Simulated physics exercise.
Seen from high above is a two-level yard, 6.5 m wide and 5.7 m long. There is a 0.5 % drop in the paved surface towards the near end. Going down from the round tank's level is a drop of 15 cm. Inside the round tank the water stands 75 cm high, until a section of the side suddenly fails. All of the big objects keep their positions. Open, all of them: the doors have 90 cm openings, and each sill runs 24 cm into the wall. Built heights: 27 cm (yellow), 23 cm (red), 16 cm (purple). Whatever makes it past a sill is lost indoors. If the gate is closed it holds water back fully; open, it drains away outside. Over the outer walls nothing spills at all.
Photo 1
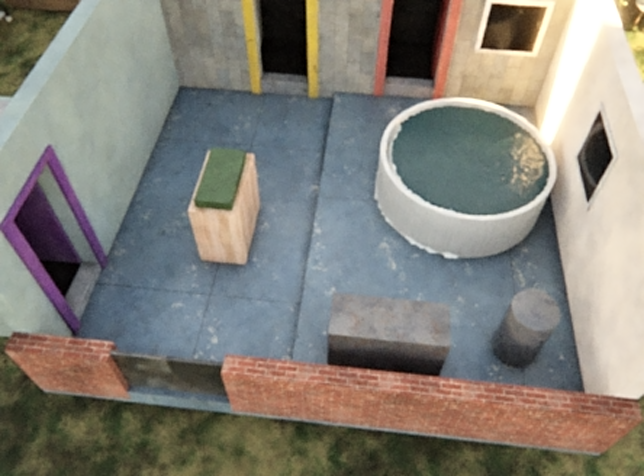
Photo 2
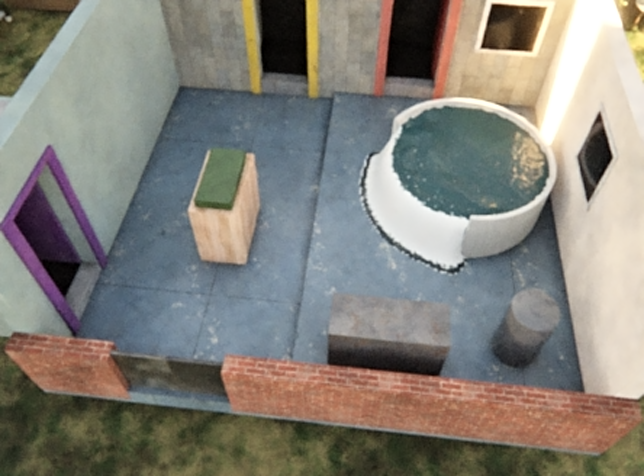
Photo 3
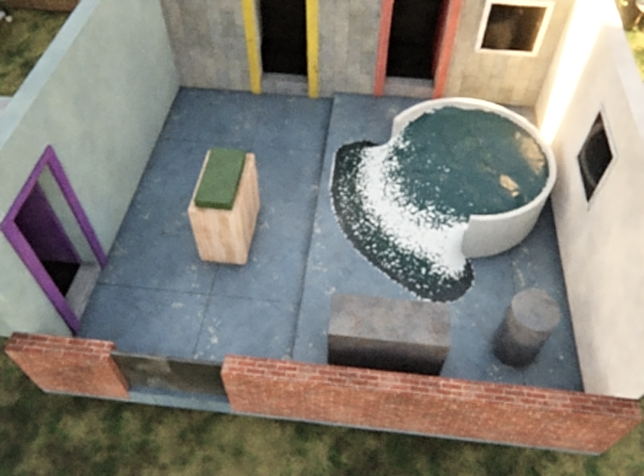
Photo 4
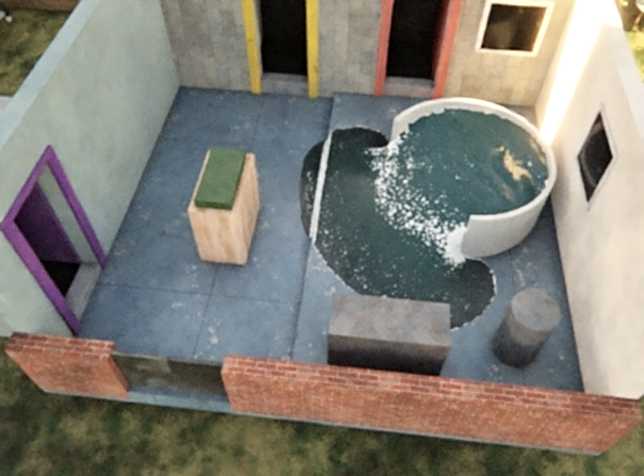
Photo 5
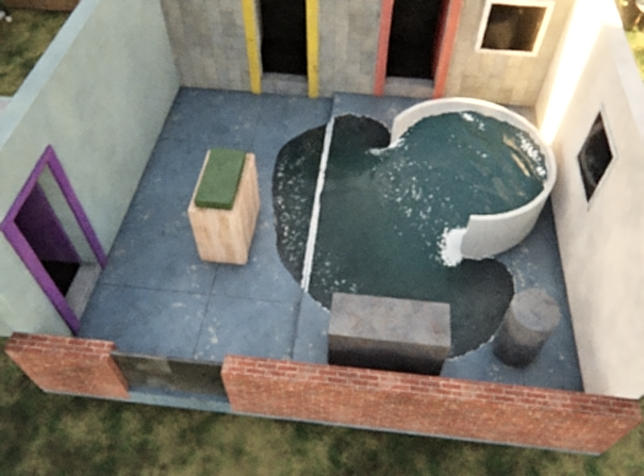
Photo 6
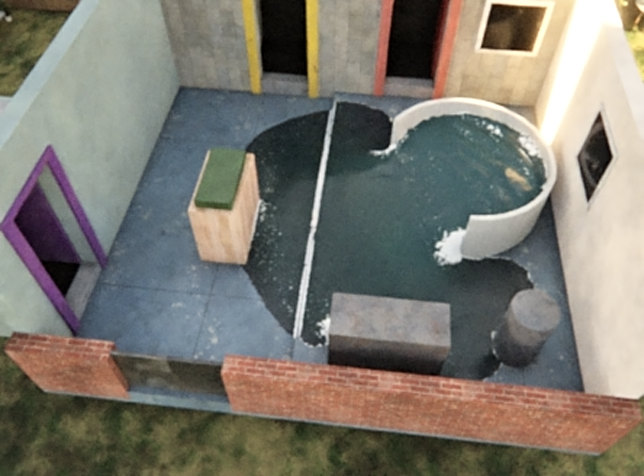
The video shows a walled yard seen from above, where the left side of a round white tank opens and dark water pours out, spreading across the paving, over a step, and around a gray block toward a wooden box.
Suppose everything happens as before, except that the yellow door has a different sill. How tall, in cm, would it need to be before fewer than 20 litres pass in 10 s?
I would say roughly 20 cm.
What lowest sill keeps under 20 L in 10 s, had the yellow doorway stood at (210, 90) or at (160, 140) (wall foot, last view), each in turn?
You'd want about 19 cm there first, then about 20 cm.
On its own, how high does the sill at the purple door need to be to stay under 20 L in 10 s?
At the purple door it takes roughly 27 centimetres.
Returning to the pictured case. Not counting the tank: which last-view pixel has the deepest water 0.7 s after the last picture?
Around pixel (265, 227).
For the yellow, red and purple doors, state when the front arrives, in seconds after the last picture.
Arrival: Yellow 0.3 s, red 0.9 s, purple 1.3 s.
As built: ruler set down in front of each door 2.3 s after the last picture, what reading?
The yellow door has 2 cm, the red door 1 cm and the purple door 30 cm.
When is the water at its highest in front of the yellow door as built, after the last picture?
5.0 s.
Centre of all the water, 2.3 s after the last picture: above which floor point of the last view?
Centre of the water: Approx. (283, 241) px.
Then, 0.7 s after the last picture water covers 60 % of the floor, deepest (40 cm) near (265, 227); 8 cm at the yellow door, 0 litres in over its 27 cm sill.
Then, 2.3 s after the last picture water covers 75 % of the floor, deepest (40 cm) near (62, 365); 2 cm at the yellow door, 0 litres in over its 27 cm sill.
Then, 9.3 s after the last picture water covers 95 % of the floor, deepest (22 cm) near (62, 365); 14 cm at the yellow door, 2 litres in over its 27 cm sill.
At the yellow door as built, the water peaked near 26 cm, 5.1 s after the last picture.
Run again over the same 10 s with other heights there, 38 litres in over 17 cm, 7 litres over 23.5 cm. The limit of 20 litres is kept from about 20 cm up.
